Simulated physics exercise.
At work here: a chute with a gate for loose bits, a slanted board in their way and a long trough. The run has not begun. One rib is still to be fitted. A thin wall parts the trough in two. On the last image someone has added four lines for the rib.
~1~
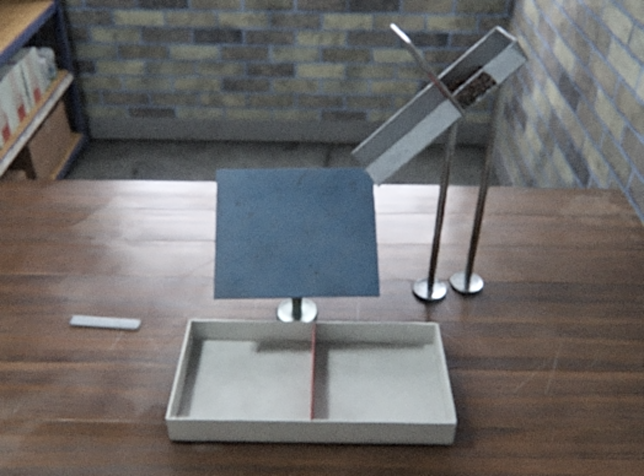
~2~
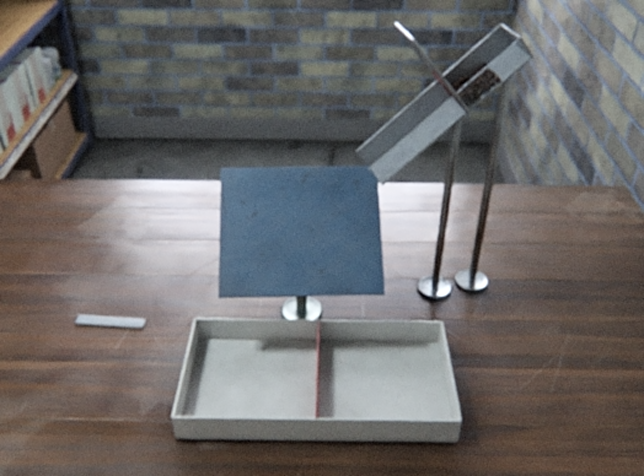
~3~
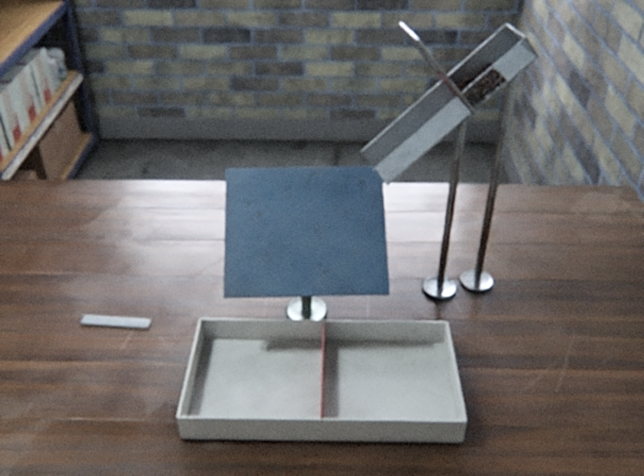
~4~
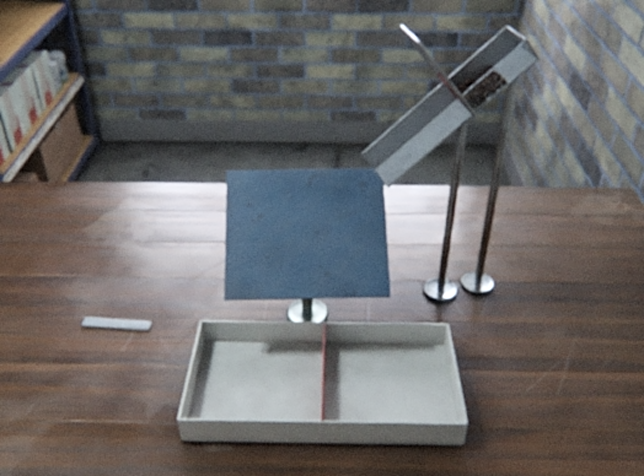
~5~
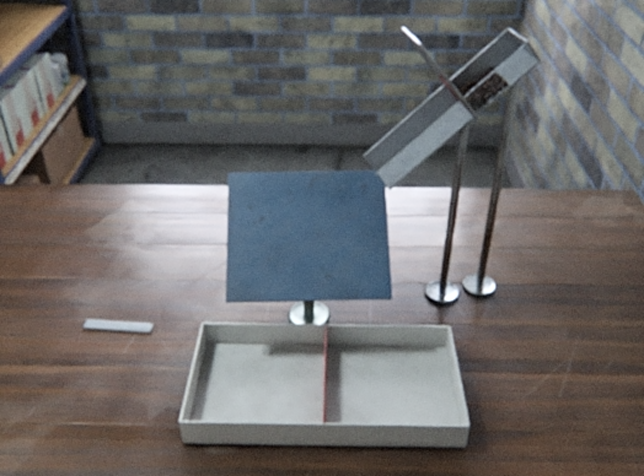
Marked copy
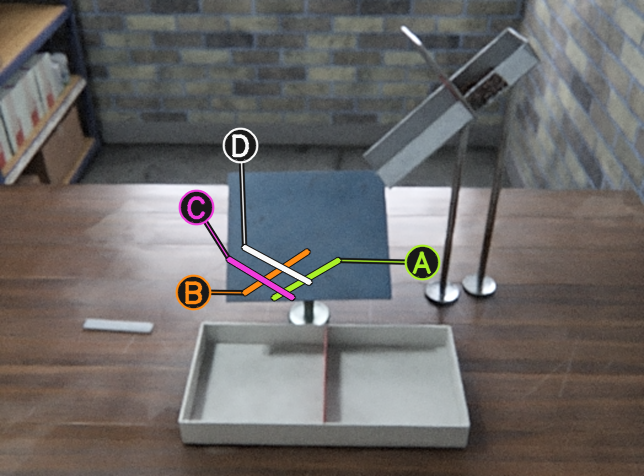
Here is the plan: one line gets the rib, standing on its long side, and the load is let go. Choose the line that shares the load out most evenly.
Take D.
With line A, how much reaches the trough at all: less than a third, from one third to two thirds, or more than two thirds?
Line A gives more than two thirds.
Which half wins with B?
Left.
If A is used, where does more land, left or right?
Left.
On the marked copy, line A from (338, 260) to (274, 297); line B from (307, 251) to (244, 292); line C from (229, 259) to (292, 297); line D from (244, 247) to (309, 282).
If A is chosen, of what is caught, most in the left half, a small part in the right.
If B is chosen, of what is caught, most in the left half, a small part in the right.
If C is chosen, of what is caught, most in the left half, a small part in the right.
If D is chosen, of what is caught, about half in the left half, about half in the right.
